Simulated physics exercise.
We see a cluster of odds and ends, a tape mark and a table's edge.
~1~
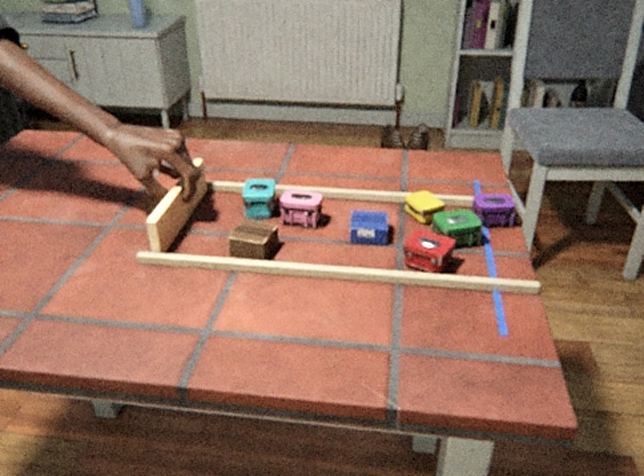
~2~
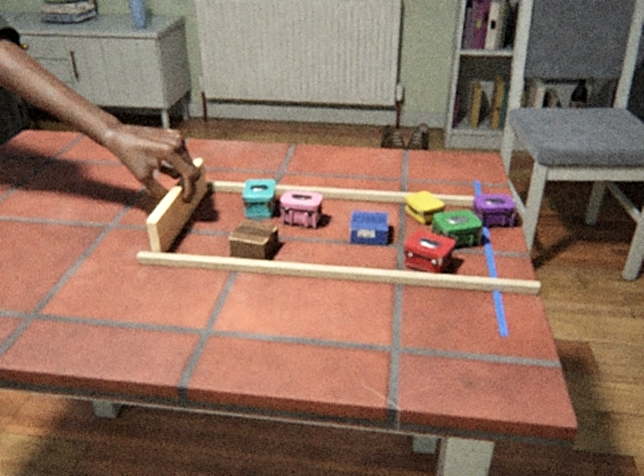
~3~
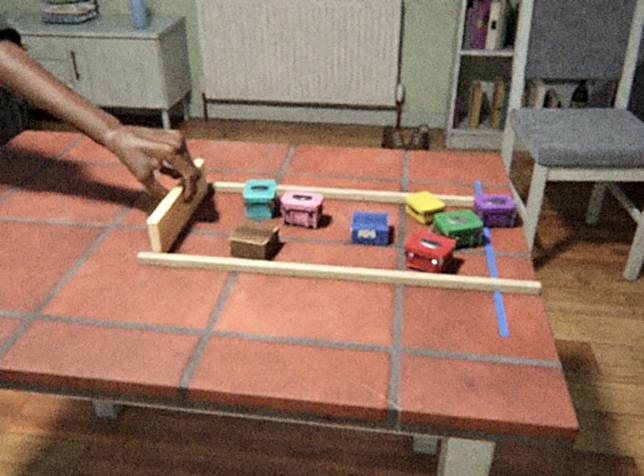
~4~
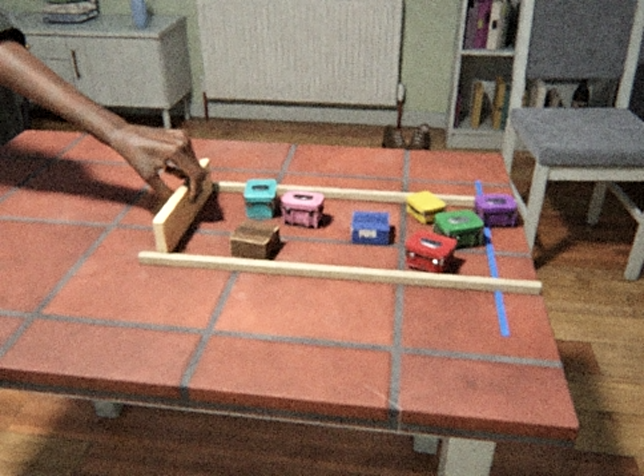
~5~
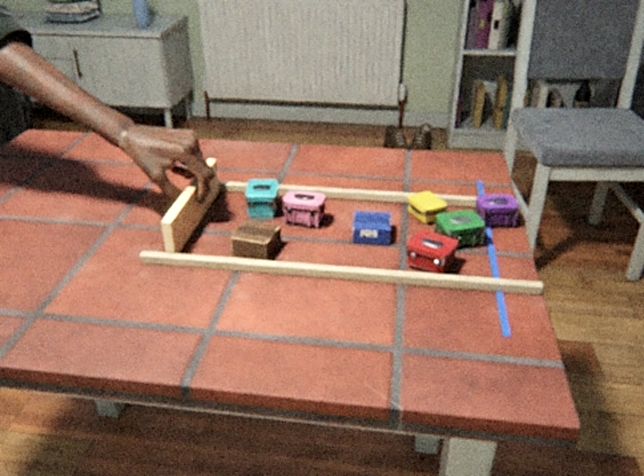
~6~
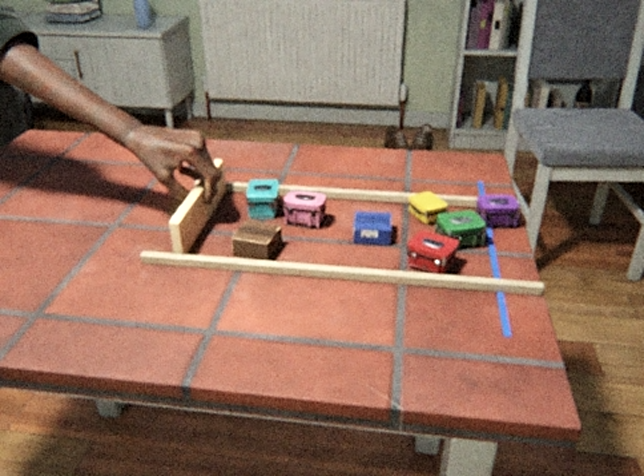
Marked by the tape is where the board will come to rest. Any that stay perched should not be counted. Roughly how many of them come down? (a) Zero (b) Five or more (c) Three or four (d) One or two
Five or more (b).
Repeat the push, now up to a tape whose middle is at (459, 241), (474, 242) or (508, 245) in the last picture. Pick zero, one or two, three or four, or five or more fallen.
In order: Just one or two, three or four, 5 or more.
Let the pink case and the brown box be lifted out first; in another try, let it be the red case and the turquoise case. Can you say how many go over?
It would be 3 and 2.
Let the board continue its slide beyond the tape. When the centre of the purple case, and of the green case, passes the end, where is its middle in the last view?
Near (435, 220), then near (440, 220).
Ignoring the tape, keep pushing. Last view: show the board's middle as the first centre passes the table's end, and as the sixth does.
(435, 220), then (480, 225).
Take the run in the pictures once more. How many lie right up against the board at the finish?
2 in contact.
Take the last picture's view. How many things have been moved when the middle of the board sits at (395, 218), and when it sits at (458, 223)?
At the one place 7, at the other 8.
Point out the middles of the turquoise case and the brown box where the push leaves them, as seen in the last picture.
The turquoise case comes to rest close to (504, 215), while the brown box rests close to (517, 261).
Early on, none off yet; purple case at rest near (496, 212); green case at rest near (460, 230); red case at rest near (432, 254).
A while later, none off yet; purple case at rest near (496, 212); green case at rest near (460, 230); red case at rest near (438, 258).
Further along, none off yet; purple case travelled about its own width near (522, 212); green case travelled about its own width near (527, 235); red case travelled well along near (501, 264).
Finally, the number that fall off is five or more; lost, pink case, blue box, yellow case, red case, green case and purple case.
